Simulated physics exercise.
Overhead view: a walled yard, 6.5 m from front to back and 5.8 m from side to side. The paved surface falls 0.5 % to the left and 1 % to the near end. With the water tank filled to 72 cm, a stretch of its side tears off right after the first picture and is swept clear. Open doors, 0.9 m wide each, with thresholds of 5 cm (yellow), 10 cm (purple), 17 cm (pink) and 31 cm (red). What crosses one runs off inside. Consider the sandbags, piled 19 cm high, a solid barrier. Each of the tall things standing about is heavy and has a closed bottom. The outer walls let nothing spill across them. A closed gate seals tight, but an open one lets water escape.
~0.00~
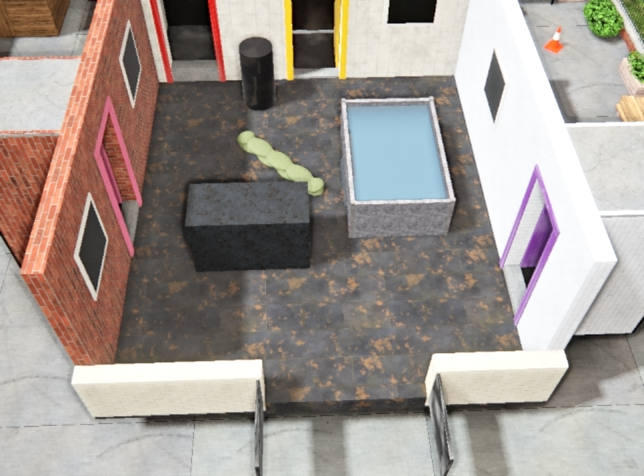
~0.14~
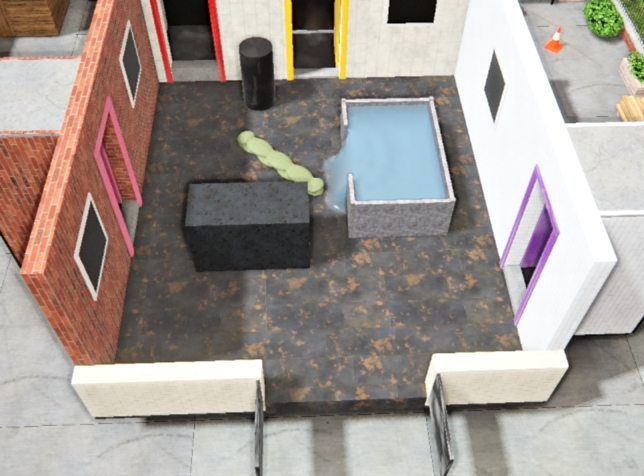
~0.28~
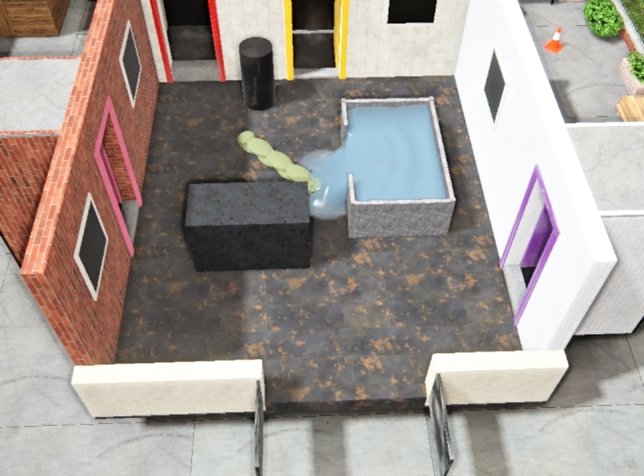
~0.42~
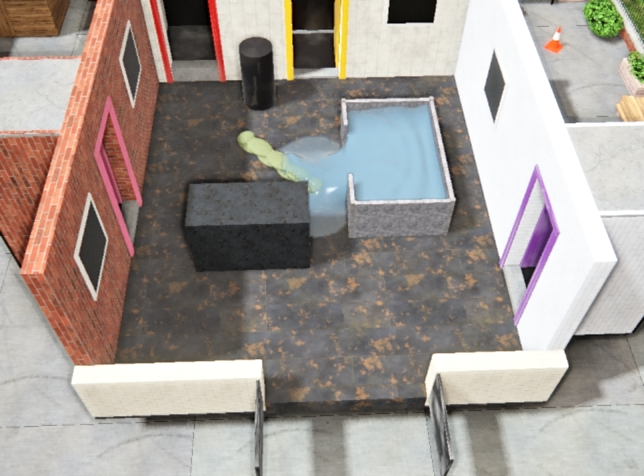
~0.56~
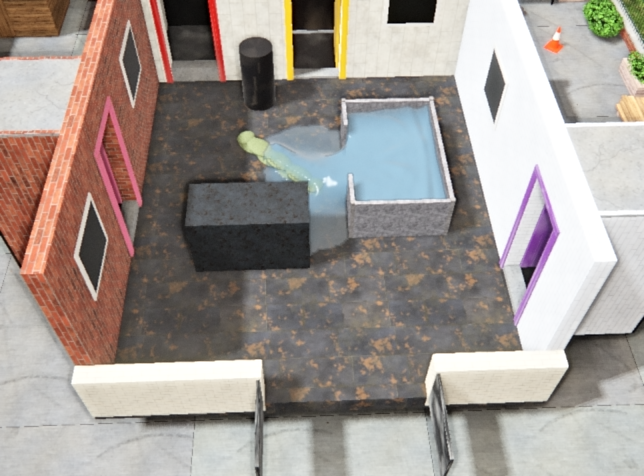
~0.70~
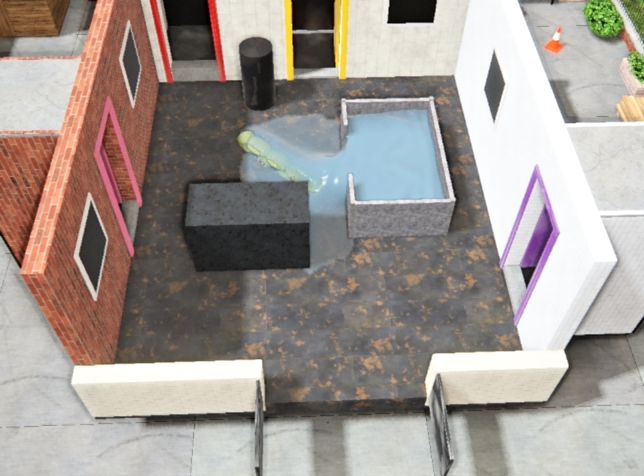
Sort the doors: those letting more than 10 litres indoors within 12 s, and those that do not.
The yellow door is among those letting more in; the purple door is among those that do not; the pink door is among those letting more in; the red door is among those that do not.
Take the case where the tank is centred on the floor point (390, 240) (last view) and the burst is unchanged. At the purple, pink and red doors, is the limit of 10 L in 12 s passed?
With respect to that limit, purple ends up inside it, pink ends up inside it, red ends up inside it.
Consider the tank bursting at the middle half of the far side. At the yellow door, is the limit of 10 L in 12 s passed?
Then the yellow door ends up out of bounds.
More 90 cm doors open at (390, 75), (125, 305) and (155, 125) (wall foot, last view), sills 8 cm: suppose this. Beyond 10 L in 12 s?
The first one doesn't reach it, the second one doesn't reach it, and the third one exceeds it.
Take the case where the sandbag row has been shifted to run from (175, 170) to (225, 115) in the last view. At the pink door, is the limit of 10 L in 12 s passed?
Outcome - pink: Fail.
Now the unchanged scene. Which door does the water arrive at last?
It is the purple one.
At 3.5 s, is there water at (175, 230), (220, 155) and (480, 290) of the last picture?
Listed in sequence, the spots are drenched, drenched and bone dry.
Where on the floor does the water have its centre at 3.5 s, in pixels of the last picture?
Its balance point lies near (287, 170).
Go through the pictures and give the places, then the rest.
Still water, 72 cm deep, in the water tank at (394, 151), in the first picture.
Water pours out at (349, 171) and has run 0.6 m, to (333, 158); typically 11 cm deep outside, 72 cm at the water tank's back, in the second picture.
The front is at (306, 159), 0.9 m from the gap at (348, 173); 0.8 m2 of floor is under water; 70 cm left at the back of the water tank, in the third picture.
Water pours out at (348, 173) and has run 1.4 m, to a hidden place; typically 10 cm deep outside, 62 cm at the water tank's back, in the fourth picture.
Water pours out at (348, 173) and has run 1.8 m, to a hidden place; typically 8 cm deep outside, 61 cm at the water tank's back, in the fifth picture.
The front is at a hidden place, 2.3 m from the gap at (348, 172); 4.3 m2 of floor is under water; 59 cm left at the back of the water tank, in the sixth picture.
After 1.4 s water covers 30 % of the floor and is deepest (46 cm) near (325, 187); yellow door not reached, purple door not reached, pink door 18 cm at the sill, 0 L in, red door 9 cm at the sill, 0 L in.
After 2.2 s water covers 45 % of the floor and is deepest (34 cm) near (325, 187); yellow door 11 cm at the sill, 10 L in, purple door not reached, pink door 26 cm at the sill, 40 L in, red door 16 cm at the sill, 0 L in.
After 3.5 s water covers 60 % of the floor and is deepest (26 cm) near (325, 187); yellow door 12 cm at the sill, 60 L in, purple door not reached, pink door 16 cm at the sill, 66 L in, red door 20 cm at the sill, 0 L in.
After 7.0 s water covers 80 % of the floor and is deepest (16 cm) near (271, 222); yellow door 9 cm at the sill, 133 L in, purple door not reached, pink door 6 cm at the sill, 68 L in, red door 9 cm at the sill, 0 L in.
After 12.0 s water covers 90 % of the floor and is deepest (12 cm) near (118, 345); yellow door 4 cm at the sill, 143 L in, purple door 3 cm at the sill, 0 L in, pink door 4 cm at the sill, 68 L in, red door 8 cm at the sill, 0 L in.
